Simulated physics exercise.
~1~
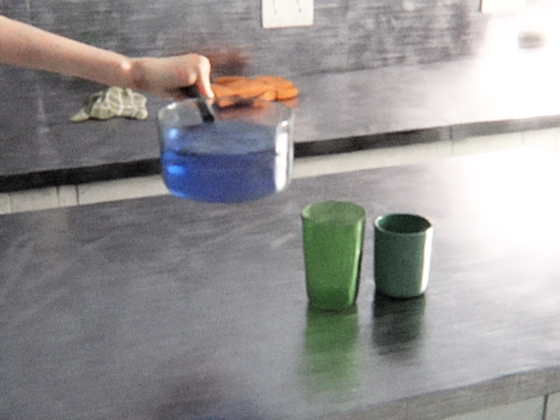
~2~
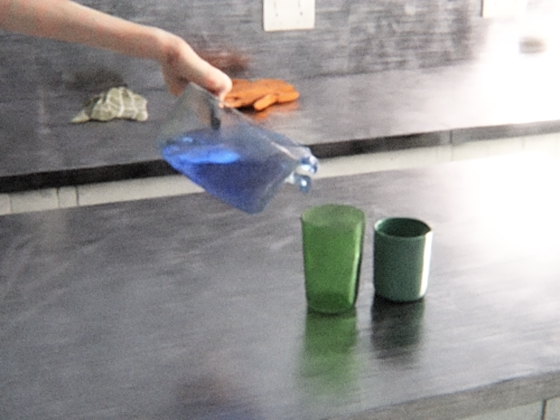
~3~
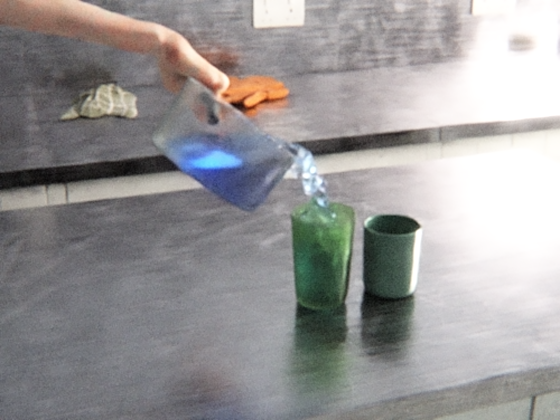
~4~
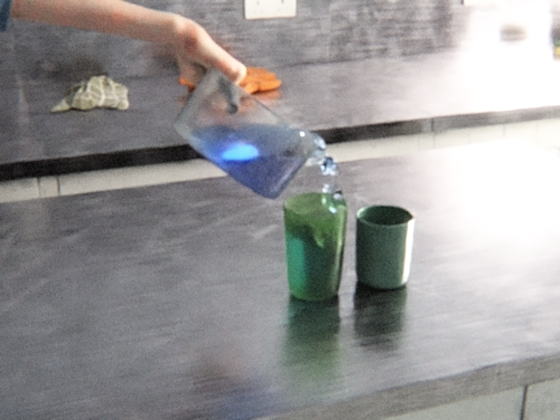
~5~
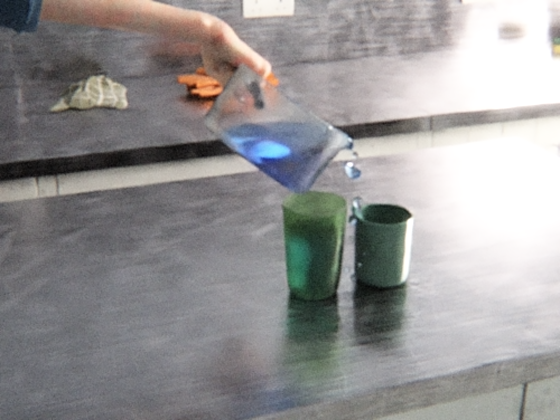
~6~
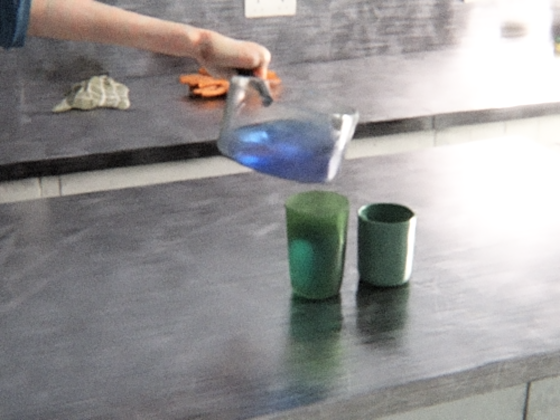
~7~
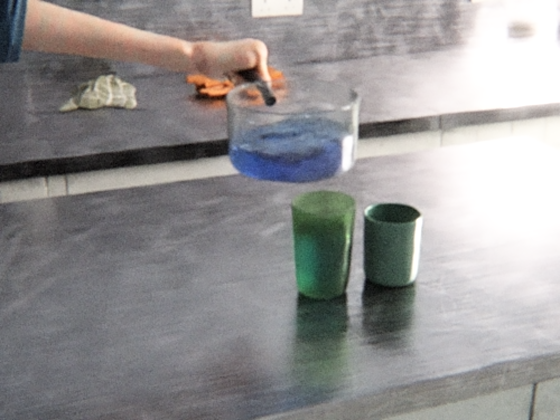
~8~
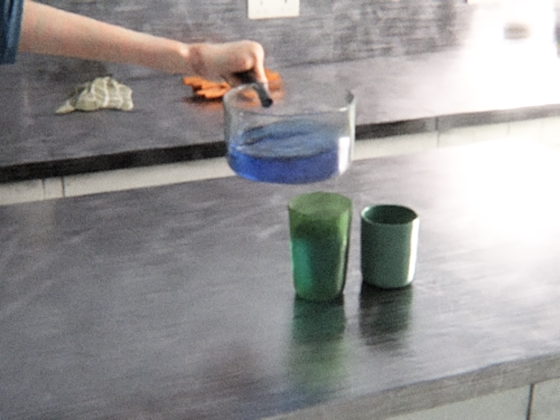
At first, a hand holds a clear pot of blue water level above a dark worktop, to the left of a tall green glass and a shorter, darker green mug. The hand tips the pot to the right, and water begins to spill from its rim. A stream falls into the left glass, which darkens as it fills. Still pouring, the hand carries the pot rightwards, and the thinning flow drops close to the mug's left rim. The pot then swings back level and stops pouring. Finally, the hand holds it steady above the glass, with blue water still inside.
